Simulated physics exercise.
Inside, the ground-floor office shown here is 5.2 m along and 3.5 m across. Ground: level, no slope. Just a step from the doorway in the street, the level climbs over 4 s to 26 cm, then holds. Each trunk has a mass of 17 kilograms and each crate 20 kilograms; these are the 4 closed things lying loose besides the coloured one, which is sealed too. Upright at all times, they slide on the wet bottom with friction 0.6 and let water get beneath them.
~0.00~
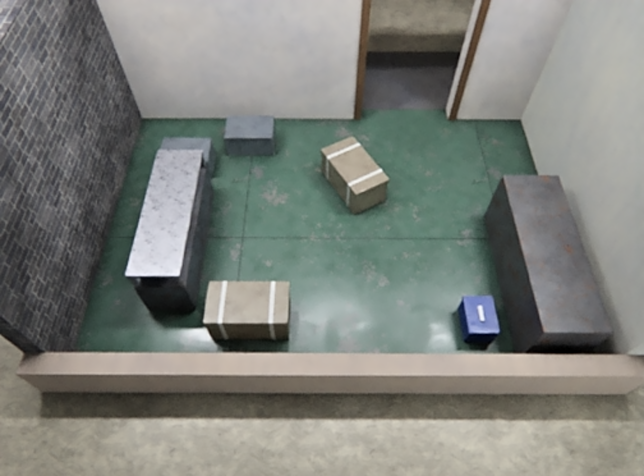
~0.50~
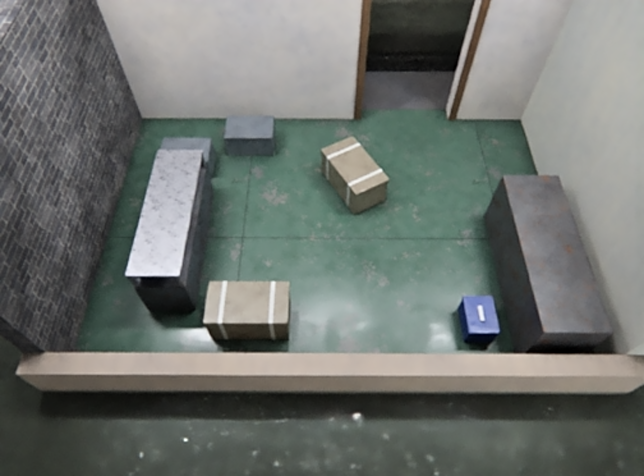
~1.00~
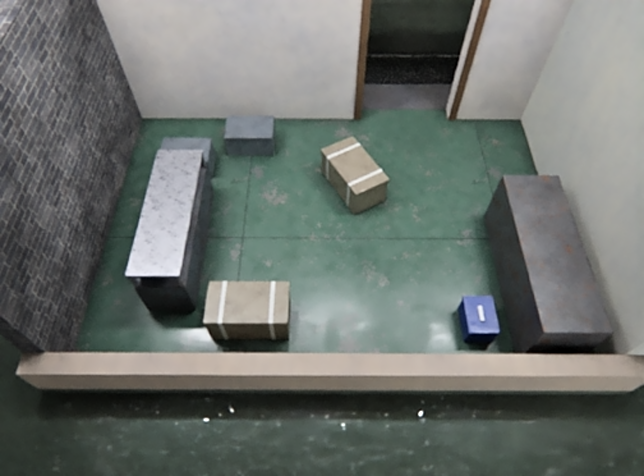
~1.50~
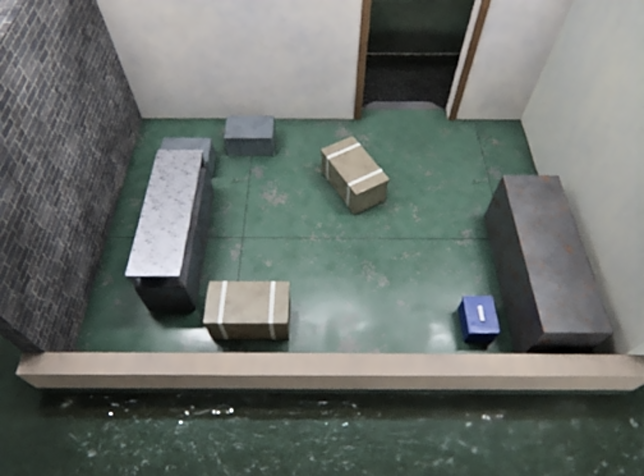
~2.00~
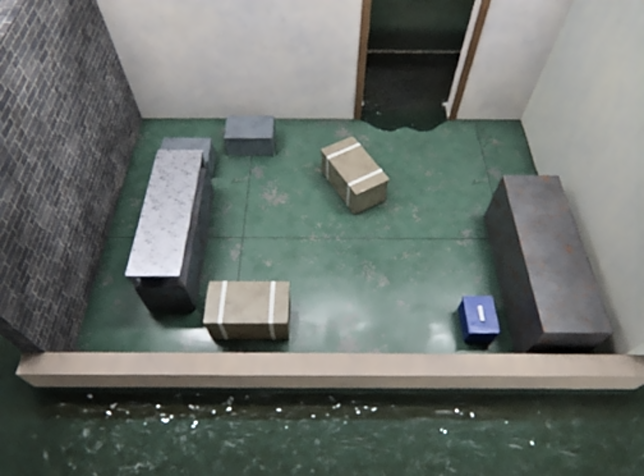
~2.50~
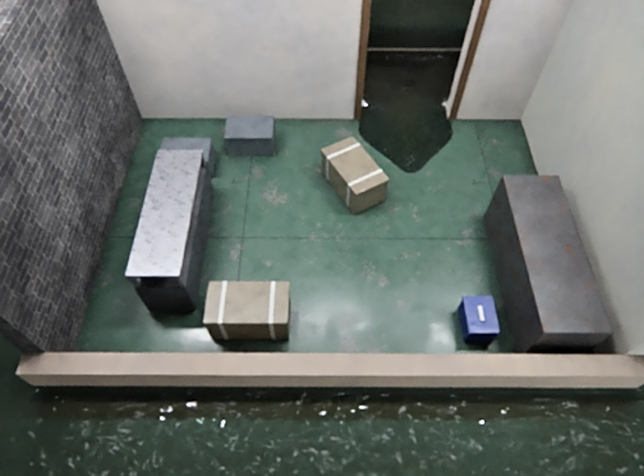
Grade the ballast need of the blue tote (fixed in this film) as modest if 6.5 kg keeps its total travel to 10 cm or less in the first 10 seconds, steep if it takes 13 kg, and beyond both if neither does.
Beyond both.
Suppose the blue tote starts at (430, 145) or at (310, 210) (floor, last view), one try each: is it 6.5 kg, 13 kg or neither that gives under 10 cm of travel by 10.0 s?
In order: Both fall short; both fall short.
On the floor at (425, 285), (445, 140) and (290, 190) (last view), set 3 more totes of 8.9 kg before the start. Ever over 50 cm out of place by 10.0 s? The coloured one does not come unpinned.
Answer by position: Outside the range; outside the range; inside the range.
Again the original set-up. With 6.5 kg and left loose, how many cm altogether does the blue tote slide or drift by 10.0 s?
It covers about 250 cm altogether.
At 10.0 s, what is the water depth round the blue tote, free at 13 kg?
Depth: Approx. 14 cm.
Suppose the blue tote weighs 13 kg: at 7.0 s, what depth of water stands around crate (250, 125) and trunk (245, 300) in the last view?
Roughly 1 and 7 cm.
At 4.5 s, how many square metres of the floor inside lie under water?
Some 7.5 m2 of it.
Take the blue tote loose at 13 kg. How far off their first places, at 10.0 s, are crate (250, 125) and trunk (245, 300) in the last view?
In turn: 0 cm, 30 cm.
After 3.5 s the blue tote would be 0 cm from its start with 6.5 kg and 0 cm from its start with 13 kg; 0 cm of water round it then.
After 4.5 s the blue tote would be 7 cm from its start with 6.5 kg and 0 cm from its start with 13 kg; 5 cm of water round it then.
After 7.0 s the blue tote would be 63 cm from its start with 6.5 kg and 35 cm from its start with 13 kg; 16 cm of water round it then.
After 10.0 s the blue tote would be 202 cm from its start with 6.5 kg and 220 cm from its start with 13 kg; 14 cm of water round it then.
